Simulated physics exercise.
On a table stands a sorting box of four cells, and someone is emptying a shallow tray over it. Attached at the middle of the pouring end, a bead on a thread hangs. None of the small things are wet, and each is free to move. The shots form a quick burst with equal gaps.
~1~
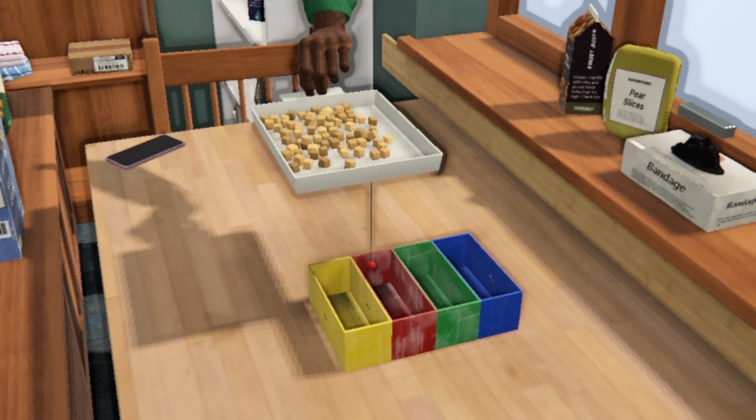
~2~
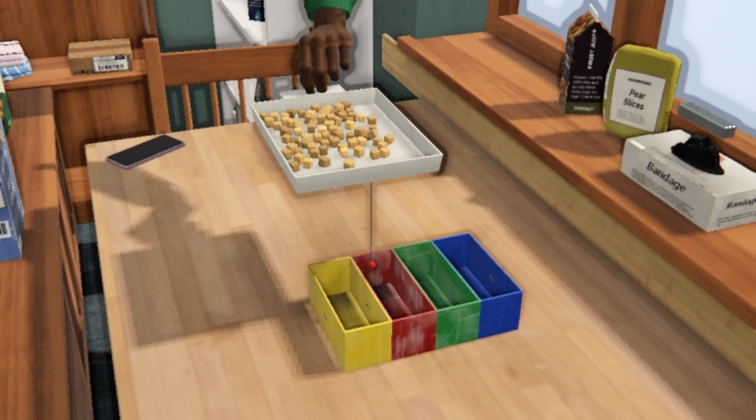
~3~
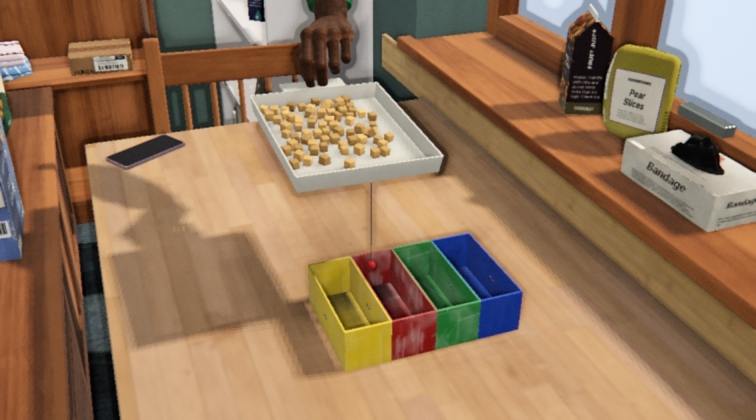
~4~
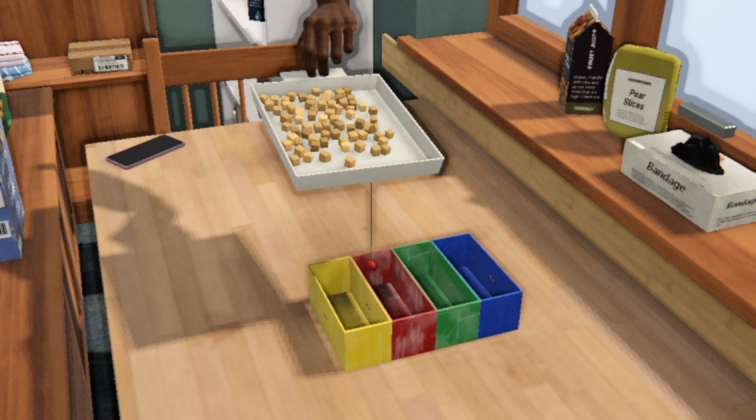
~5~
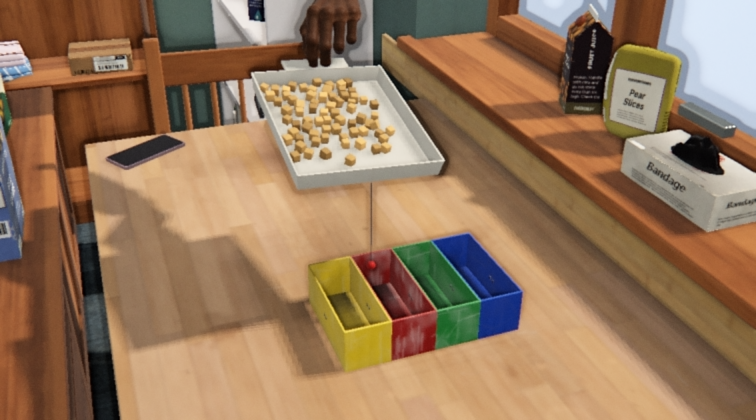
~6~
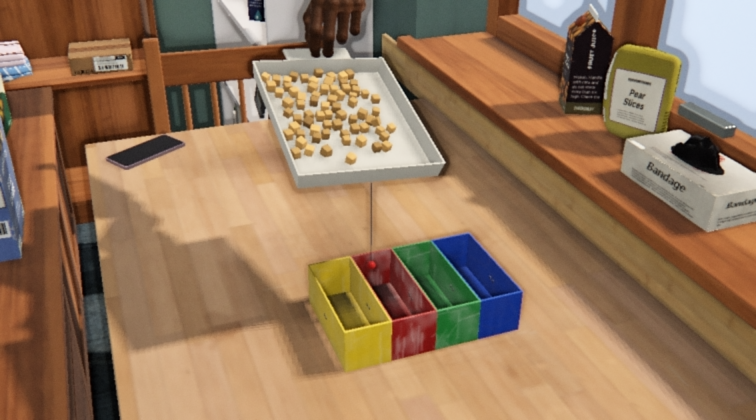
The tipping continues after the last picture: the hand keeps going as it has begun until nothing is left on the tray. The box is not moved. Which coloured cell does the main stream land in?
The main stream lands in the green cell.
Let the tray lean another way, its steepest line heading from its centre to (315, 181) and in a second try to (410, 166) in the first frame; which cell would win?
First try: Yellow; second try: That green cell.
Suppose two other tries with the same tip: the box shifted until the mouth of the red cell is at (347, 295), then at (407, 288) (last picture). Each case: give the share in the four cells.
Roughly 90 % and then 100 %.
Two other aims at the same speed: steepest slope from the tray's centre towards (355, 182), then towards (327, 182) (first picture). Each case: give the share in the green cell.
First some 0, then 0 per cent.
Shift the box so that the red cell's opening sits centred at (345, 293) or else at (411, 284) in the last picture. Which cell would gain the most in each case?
Case 1 - the blue cell; case 2 - the red one.
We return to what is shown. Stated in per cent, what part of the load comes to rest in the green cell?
It works out to roughly 60 percent of the load.
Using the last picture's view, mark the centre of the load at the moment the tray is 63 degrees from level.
The middle of the load sits near (391, 151).
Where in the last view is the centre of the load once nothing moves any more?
The centre comes to rest near (439, 318).
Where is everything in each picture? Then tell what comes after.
In the first picture, corners of the pouring end at (297, 176) and (439, 153), level; middle of the load at (323, 133), small wooden cubes; bead on its thread at (371, 265); yellow cell at (368, 343); red cell at (414, 332); green cell at (458, 321); blue cell at (500, 311).
In the second picture, corners of the pouring end at (297, 176) and (439, 154), level; middle of the load at (323, 131).
In the third picture, corners of the pouring end at (298, 175) and (440, 155), tipped barely, lowest at the right corner; middle of the load at (323, 127).
In the fourth picture, corners of the pouring end at (299, 174) and (441, 157), tipped a little, lowest at the right corner; middle of the load at (323, 120).
In the fifth picture, corners of the pouring end at (300, 174) and (441, 159), tipped a little, lowest at the right corner; middle of the load at (324, 114).
In the sixth picture, corners of the pouring end at (301, 173) and (442, 161), tipped clearly, lowest at the right corner; middle of the load at (325, 108); yellow cell at (368, 343); red cell at (414, 332); green cell at (458, 321); blue cell at (500, 311).
Soon, tray tipped steeply; nearly all on the tray; a stray few falling or outside the box.
A while on, tray tipped past a quarter turn; most on the tray; a small part in the green cell; a stray few in the blue cell; a small part falling or outside the box.
Towards the end, tray tipped past a quarter turn; about two thirds in the green cell; about a quarter in the red cell; a small part in the yellow cell; a small part in the blue cell; a small part falling or outside the box.
Finally, tray tipped past a quarter turn; about two thirds in the green cell; about a quarter in the red cell; a small part in the yellow cell; a small part in the blue cell; a small part outside the box.
